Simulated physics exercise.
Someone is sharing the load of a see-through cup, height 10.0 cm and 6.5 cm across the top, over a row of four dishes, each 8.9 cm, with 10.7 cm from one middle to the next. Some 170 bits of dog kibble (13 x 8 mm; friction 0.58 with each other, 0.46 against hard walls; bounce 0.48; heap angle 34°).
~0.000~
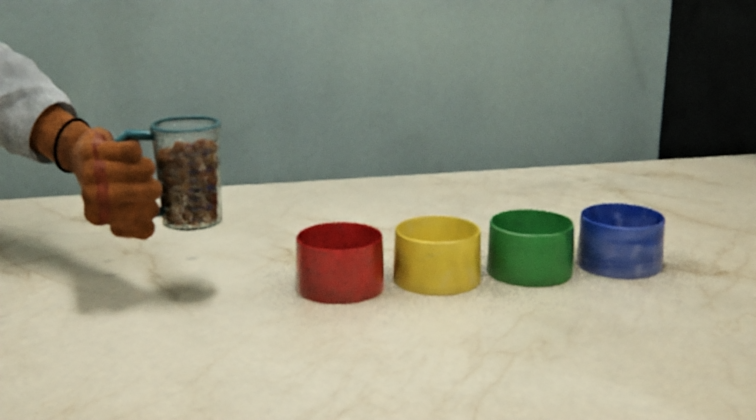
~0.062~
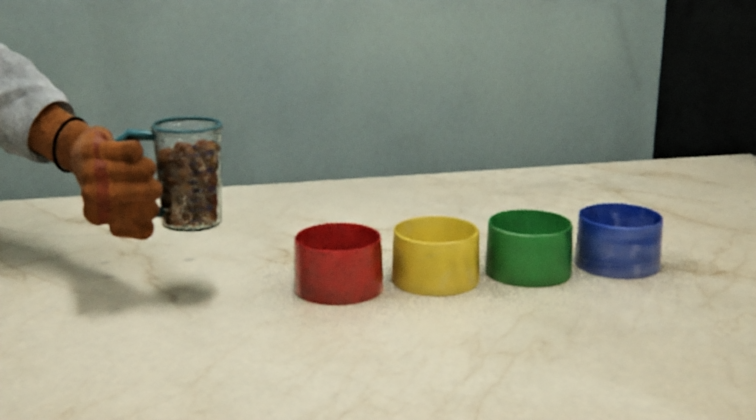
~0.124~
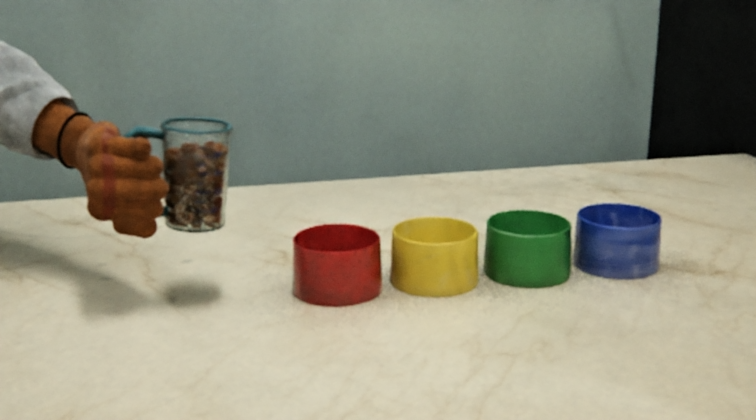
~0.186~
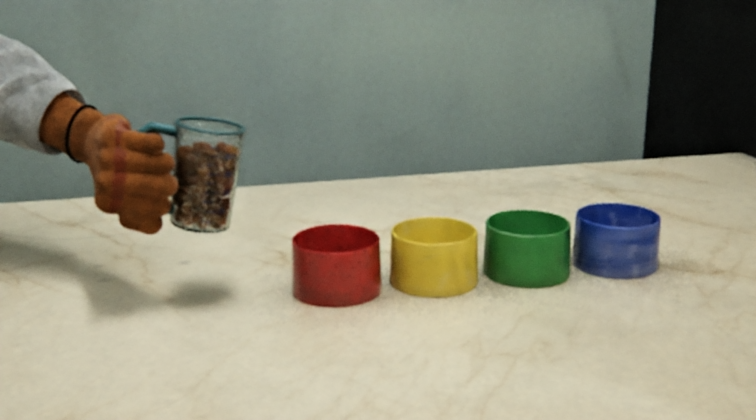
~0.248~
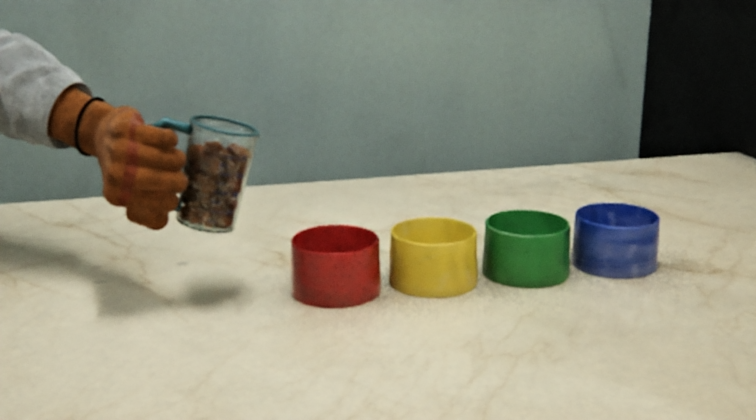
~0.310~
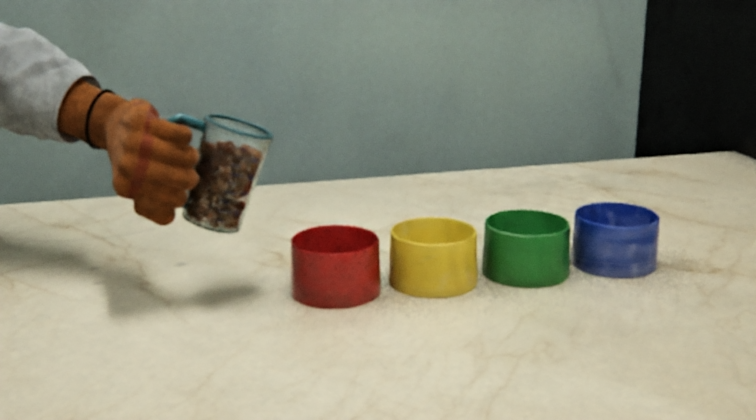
The clip opens on a hand at the left holding a clear cup of small brown pieces upright above a pale tabletop, beside a row of red, yellow, green and blue dishes. The hand moves the cup a short way right, gradually tilting it toward the dishes, while the pieces stay inside.
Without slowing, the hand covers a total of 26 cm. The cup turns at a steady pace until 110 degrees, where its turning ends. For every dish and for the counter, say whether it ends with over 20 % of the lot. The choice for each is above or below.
Red - below it, blue - below it, green - above it, yellow - below it, counter - above it.
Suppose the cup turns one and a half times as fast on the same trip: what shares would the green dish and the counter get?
The green dish would get 10 and the counter 40.
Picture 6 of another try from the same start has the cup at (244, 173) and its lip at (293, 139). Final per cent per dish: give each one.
Final shares - red 0 %, blue 0 %, green 40 %, yellow 0 %.
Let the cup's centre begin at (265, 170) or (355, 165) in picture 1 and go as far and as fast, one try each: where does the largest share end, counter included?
In the first try green collects the most, and in the second it's blue.
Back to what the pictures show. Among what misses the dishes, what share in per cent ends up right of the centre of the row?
50 per cent.
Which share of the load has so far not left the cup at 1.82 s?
About 50 percent.
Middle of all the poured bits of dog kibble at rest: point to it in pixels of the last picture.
Approximately (494, 267) in the last view.
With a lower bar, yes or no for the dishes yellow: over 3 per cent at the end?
Yellow: True.
After 0.92 s, tilt 66 degrees; cup holds 100 %.
Then, at 1.33 s, tilt 97 degrees; cup holds 95 %, yellow 5 %.
After 1.82 s, tilt 110 degrees; cup holds 50 %, green 25 %, yellow 5 %.
At rest (3.9 s), red 0 %, blue 0 %, green 40 %, yellow 5 %, counter 45 %, cup 10 %.
